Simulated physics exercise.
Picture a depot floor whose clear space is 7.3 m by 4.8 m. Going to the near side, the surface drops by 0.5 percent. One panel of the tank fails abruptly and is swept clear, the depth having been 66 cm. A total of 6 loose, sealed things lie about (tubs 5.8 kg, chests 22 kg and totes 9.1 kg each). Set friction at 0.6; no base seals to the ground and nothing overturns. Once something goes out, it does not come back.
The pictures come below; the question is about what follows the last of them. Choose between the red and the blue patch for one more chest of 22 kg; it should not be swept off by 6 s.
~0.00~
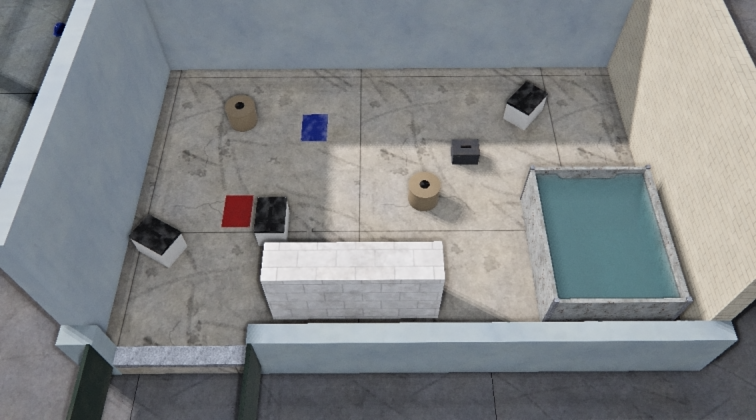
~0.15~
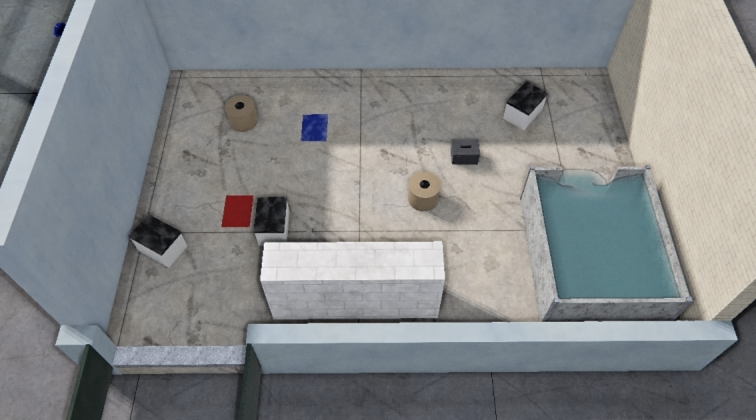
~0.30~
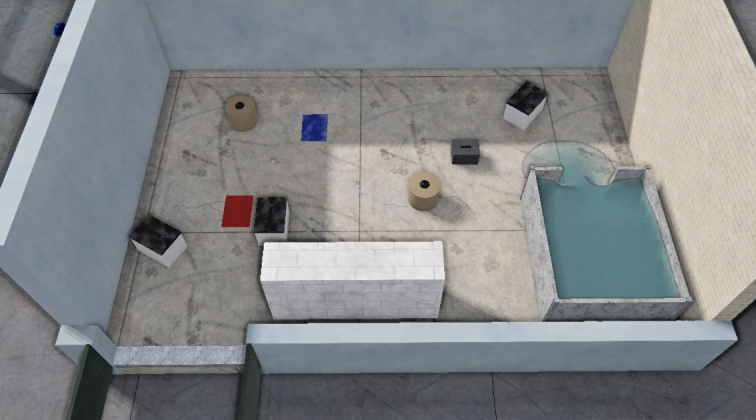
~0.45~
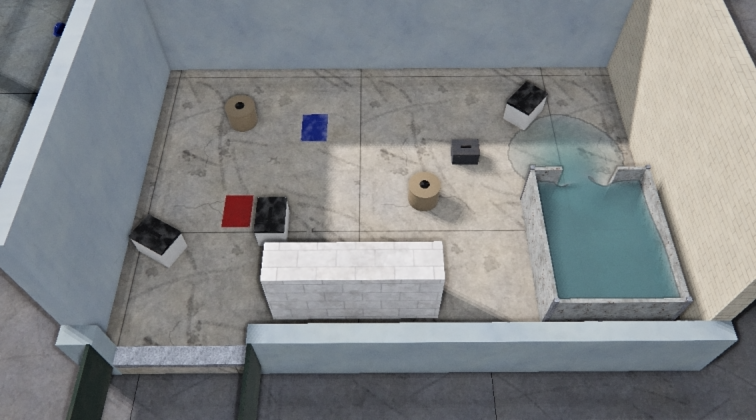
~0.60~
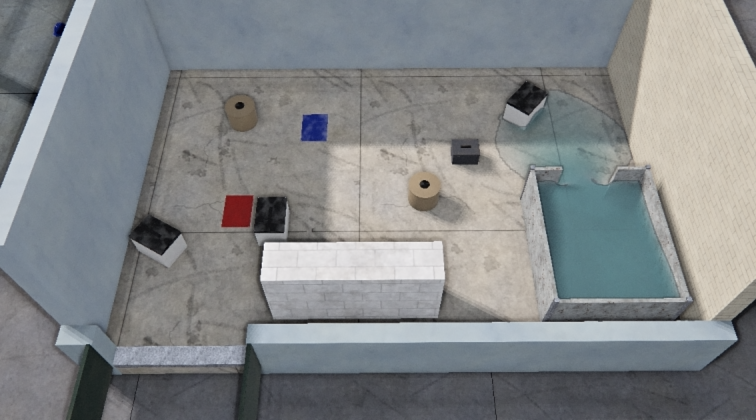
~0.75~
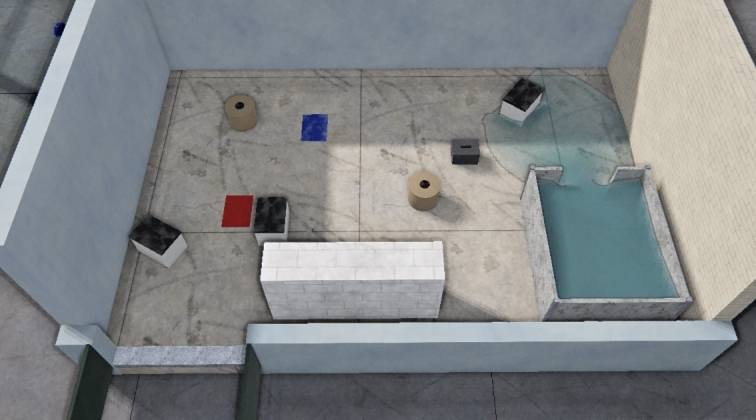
I'd go with the red patch.
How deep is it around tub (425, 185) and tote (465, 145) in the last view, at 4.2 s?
Roughly 0 and 3 cm.
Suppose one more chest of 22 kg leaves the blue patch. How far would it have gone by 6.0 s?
Close to 100 centimetres, I'd reckon.
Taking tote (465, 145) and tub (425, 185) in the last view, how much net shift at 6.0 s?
That comes to 0 cm for the first and 0 cm for the second.
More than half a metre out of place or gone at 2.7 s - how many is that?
1.
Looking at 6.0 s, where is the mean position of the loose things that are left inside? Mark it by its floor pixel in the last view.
That lands at roughly (304, 175).
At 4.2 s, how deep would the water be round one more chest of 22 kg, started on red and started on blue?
I'd say close to 0 cm, and close to 6 cm for the other.
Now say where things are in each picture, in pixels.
The first frame shows a chest at (528, 97) rests on the ground; a tub at (240, 106) rests on the ground; the red patch at (238, 211); the blue patch at (315, 128); 2.8 m2 under water; 0 of 6 have shifted.
The second frame shows a chest at (528, 97) rests on the ground; a tub at (240, 106) rests on the ground; the red patch at (238, 211); the blue patch at (315, 128); water covers 3.3 m2; 0 of 6 have shifted.
The third frame shows a chest at (528, 97) rests on the ground; a tub at (240, 106) rests on the ground; the red patch at (238, 211); the blue patch at (315, 128); 3.9 m2 under water; 0 of 6 have shifted.
The fourth frame shows a chest at (528, 97), on the bottom; a tub at (240, 106) rests on the ground; the red patch at (238, 211); the blue patch at (315, 128); water covers 4.8 m2; 0 of 6 have shifted.
The fifth frame shows a chest at (528, 97), on the bottom; a tub at (240, 106), on the bottom; the red patch at (238, 211); the blue patch at (315, 128); water covers 5.7 m2; 0 of 6 have shifted.
The sixth frame shows a chest at (524, 93), on the bottom, 9 cm from its start; a tub at (240, 106), on the bottom; the red patch at (238, 211); the blue patch at (315, 128); water covers 6.7 m2; 1 of 6 have shifted.
After 1.2 s on red it would be 0 cm off in 0 cm of water; on blue it would be 0 cm off in 0 cm of water.
After 2.7 s on red it would be 0 cm off in 0 cm of water; on blue it would be 0 cm off in 0 cm of water.
After 4.2 s on red it would be 0 cm off in 0 cm of water; on blue it would be 32 cm off in 6 cm of water.
After 6.0 s on red it would be 0 cm off in 5 cm of water; on blue it would be 93 cm off in 6 cm of water.
